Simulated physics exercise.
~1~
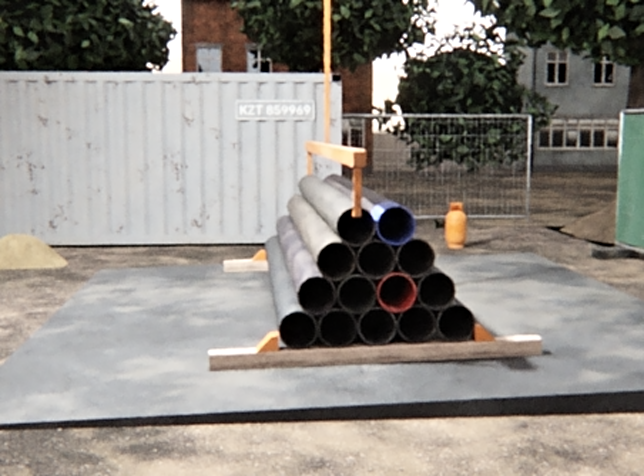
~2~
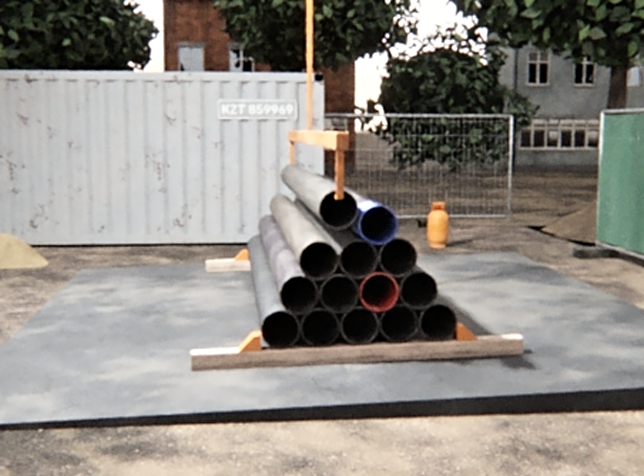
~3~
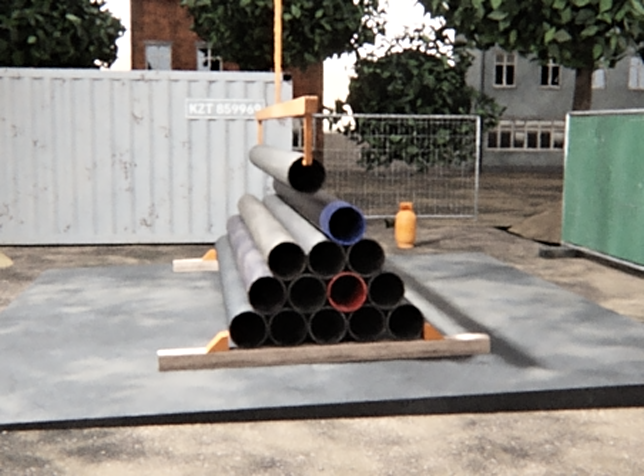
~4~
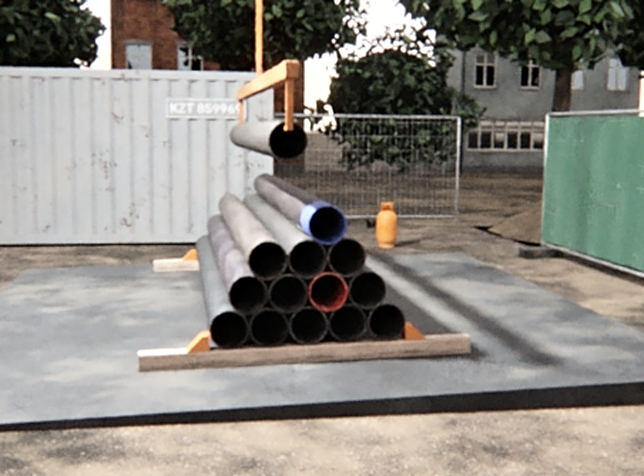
Orange lifting beam raising one dark pipe off the top of a stack beside a container, the blue and red pipes staying put.
